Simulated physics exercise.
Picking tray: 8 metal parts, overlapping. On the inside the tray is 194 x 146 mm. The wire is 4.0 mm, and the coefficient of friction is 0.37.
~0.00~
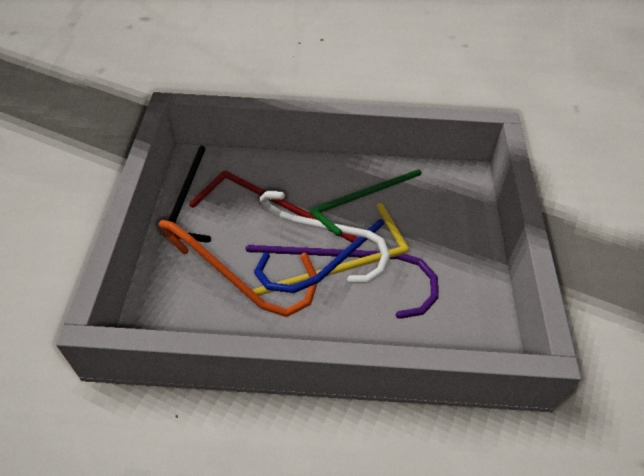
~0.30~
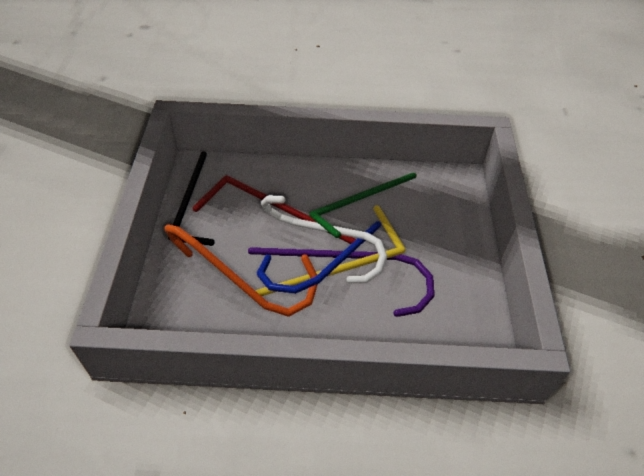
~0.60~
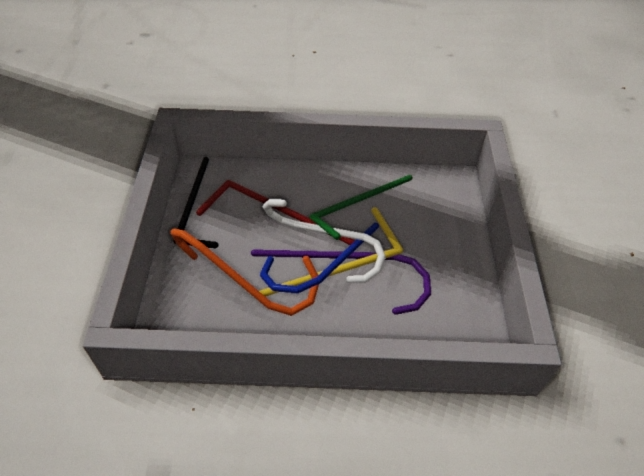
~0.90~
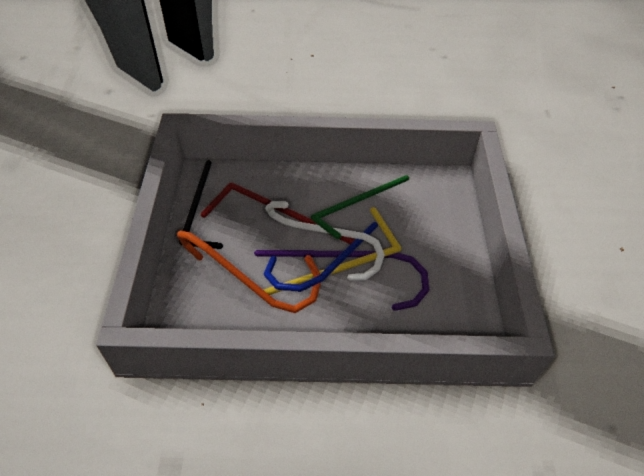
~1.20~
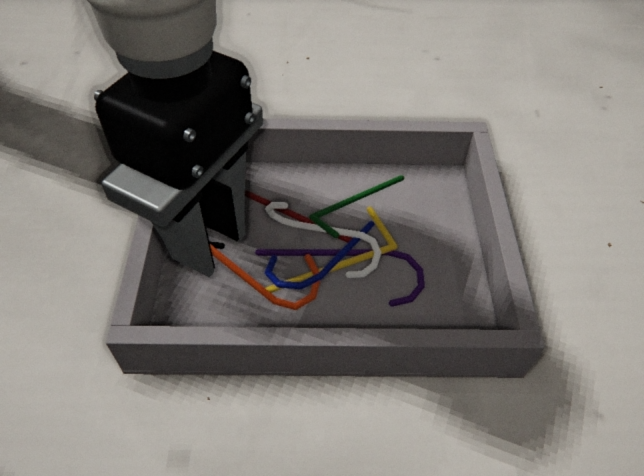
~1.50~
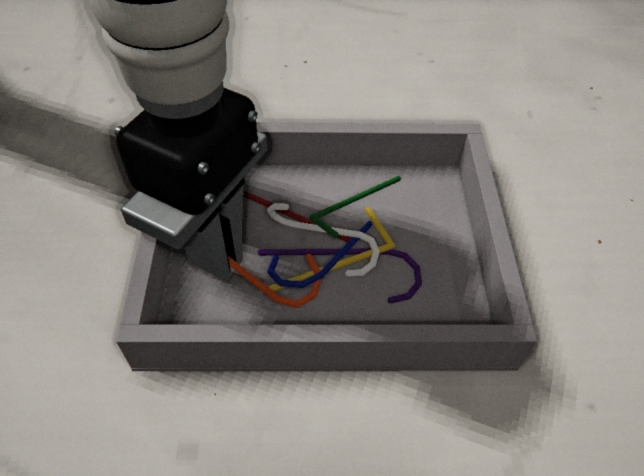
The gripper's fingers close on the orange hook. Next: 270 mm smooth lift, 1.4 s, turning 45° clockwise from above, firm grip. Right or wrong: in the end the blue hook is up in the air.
Right.
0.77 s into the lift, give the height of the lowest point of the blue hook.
Roughly 90 mm.
By 1.92 s, lowest point more than 20 mm over the tray floor, orange hook 58 mm.
By 2.27 s, lowest point more than 20 mm over the tray floor, orange hook 158 mm, blue hook 92 mm.
By 2.90 s, lowest point more than 20 mm over the tray floor, orange hook 272 mm, blue hook 202 mm.
Finally, hanging orange hook 272 mm, blue hook 202 mm; the other 6 are down.
